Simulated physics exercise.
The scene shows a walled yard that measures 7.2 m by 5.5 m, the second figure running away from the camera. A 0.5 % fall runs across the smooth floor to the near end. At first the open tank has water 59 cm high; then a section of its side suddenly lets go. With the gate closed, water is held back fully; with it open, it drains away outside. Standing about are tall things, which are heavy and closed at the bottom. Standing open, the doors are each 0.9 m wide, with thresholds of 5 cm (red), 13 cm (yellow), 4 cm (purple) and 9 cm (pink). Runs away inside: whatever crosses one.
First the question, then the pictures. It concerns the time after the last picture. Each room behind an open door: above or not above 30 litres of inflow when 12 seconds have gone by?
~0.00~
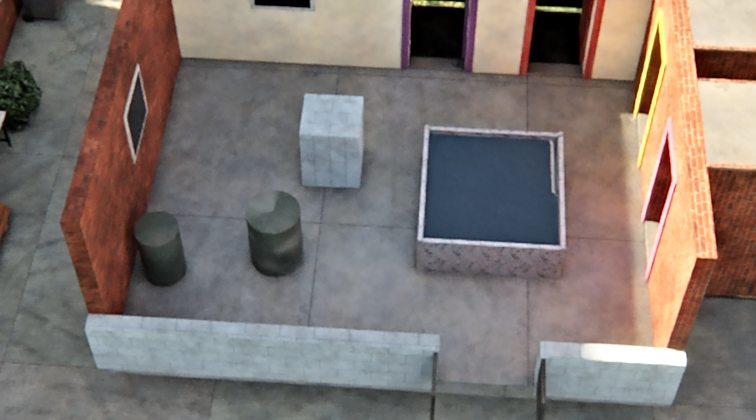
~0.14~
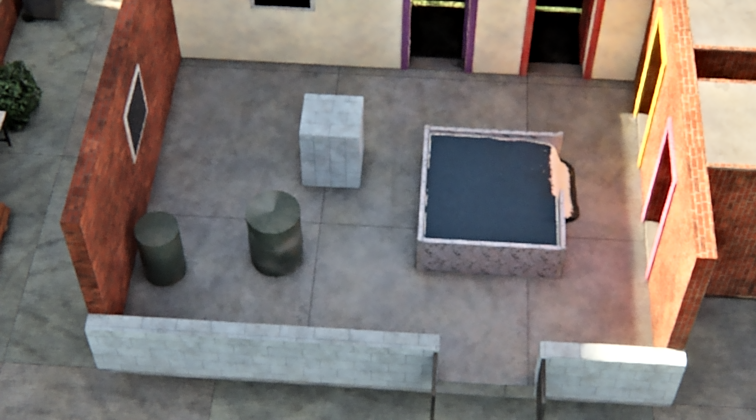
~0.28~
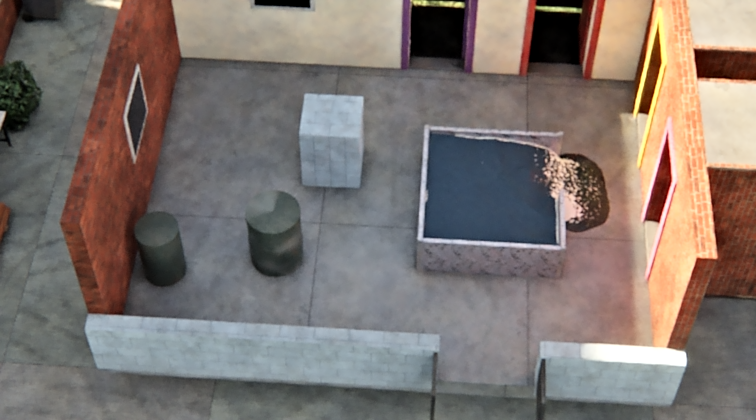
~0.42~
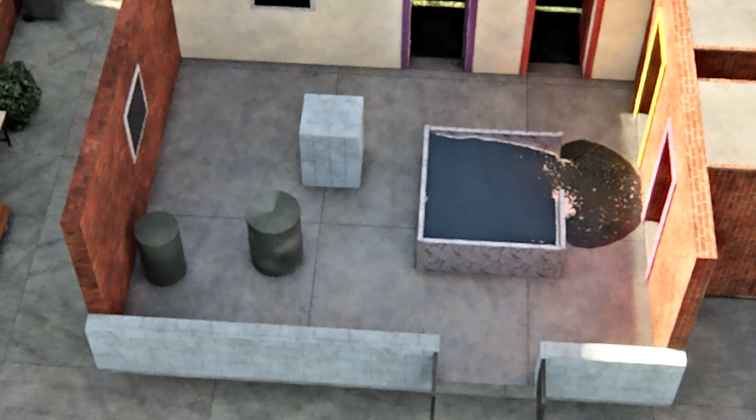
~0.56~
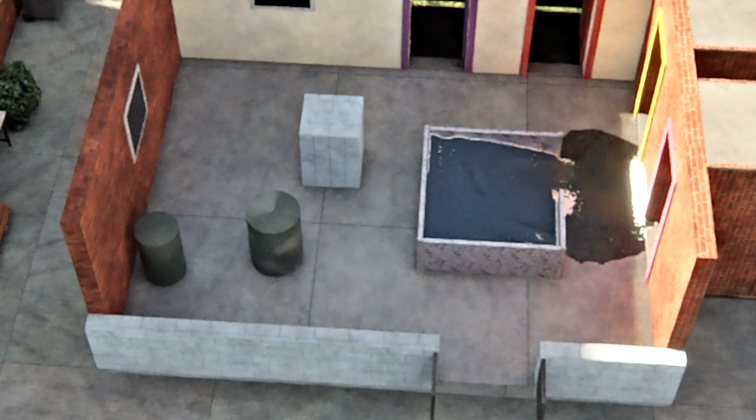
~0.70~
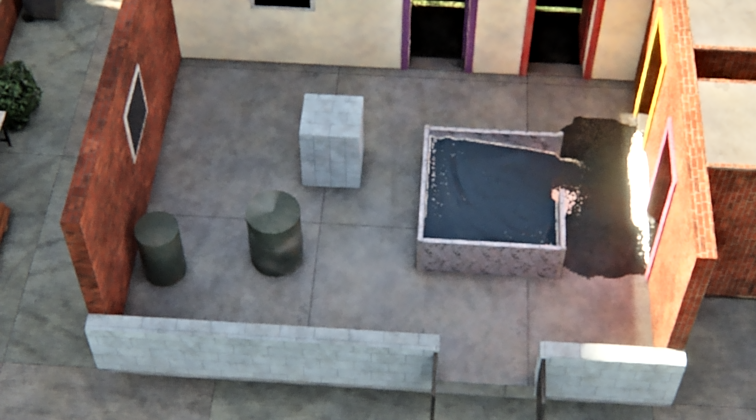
Outcome: At the red door the amount will climb above the limit; at the yellow door the amount will climb above the limit; at the purple door the amount will stay short of the limit; at the pink door the amount will climb above the limit.
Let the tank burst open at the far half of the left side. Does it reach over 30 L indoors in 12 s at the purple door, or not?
Relative to that limit, purple ends up on the high side.
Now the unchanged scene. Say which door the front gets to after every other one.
The purple door.
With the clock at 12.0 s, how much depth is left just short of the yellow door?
The depth comes to around 6.0 centimetres.
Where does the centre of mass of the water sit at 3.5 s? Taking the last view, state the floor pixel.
Close to (535, 203) in the last picture.
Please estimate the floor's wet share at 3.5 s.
Wet share: Near 40 percent.
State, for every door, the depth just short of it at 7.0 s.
You'd get red at 9 cm, yellow at 10 cm, purple at 3 cm, and pink at 8 cm.
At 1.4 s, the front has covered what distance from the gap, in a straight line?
About 3.0 m.
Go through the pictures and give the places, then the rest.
The first picture shows still water, 59 cm deep, in the open tank at (492, 189).
In the second picture, the front is at a hidden place, 0.5 m from the gap at (556, 184); 0.2 m2 of floor is under water; 59 cm left at the back of the open tank.
In the third picture, water pours out at (555, 184) and has run 0.8 m, to (600, 218); typically 9 cm deep outside, 59 cm at the open tank's back.
In the fourth picture, the front is at (641, 210), 1.3 m from the gap at (555, 185); 1.8 m2 of floor is under water; 59 cm left at the back of the open tank.
In the fifth picture, water pours out at (555, 184) and has run 1.5 m, to (637, 151); typically 6 cm deep outside, 58 cm at the open tank's back.
In the sixth picture, water pours out at (555, 184) and has run 1.8 m, to (636, 130); typically 6 cm deep outside, 51 cm at the open tank's back.
After 1.4 s water covers 10 % of the floor and is deepest (41 cm) near (627, 187); red door not reached, yellow door 25 cm at the sill, 10 L in, purple door not reached, pink door 18 cm at the sill, 18 L in.
After 2.2 s water covers 20 % of the floor and is deepest (36 cm) near (633, 90); red door 11 cm at the sill, 1 L in, yellow door 23 cm at the sill, 48 L in, purple door not reached, pink door 18 cm at the sill, 48 L in.
After 3.5 s water covers 40 % of the floor and is deepest (24 cm) near (627, 187); red door 12 cm at the sill, 36 L in, yellow door 16 cm at the sill, 75 L in, purple door 4 cm at the sill, 0 L in, pink door 15 cm at the sill, 82 L in.
After 7.0 s water covers 85 % of the floor and is deepest (14 cm) near (627, 187); red door 9 cm at the sill, 102 L in, yellow door 10 cm at the sill, 86 L in, purple door 3 cm at the sill, 0 L in, pink door 8 cm at the sill, 106 L in.
After 12.0 s water covers 100 % of the floor and is deepest (10 cm) near (263, 354); red door 5 cm at the sill, 119 L in, yellow door 6 cm at the sill, 86 L in, purple door 2 cm at the sill, 0 L in, pink door 4 cm at the sill, 107 L in.
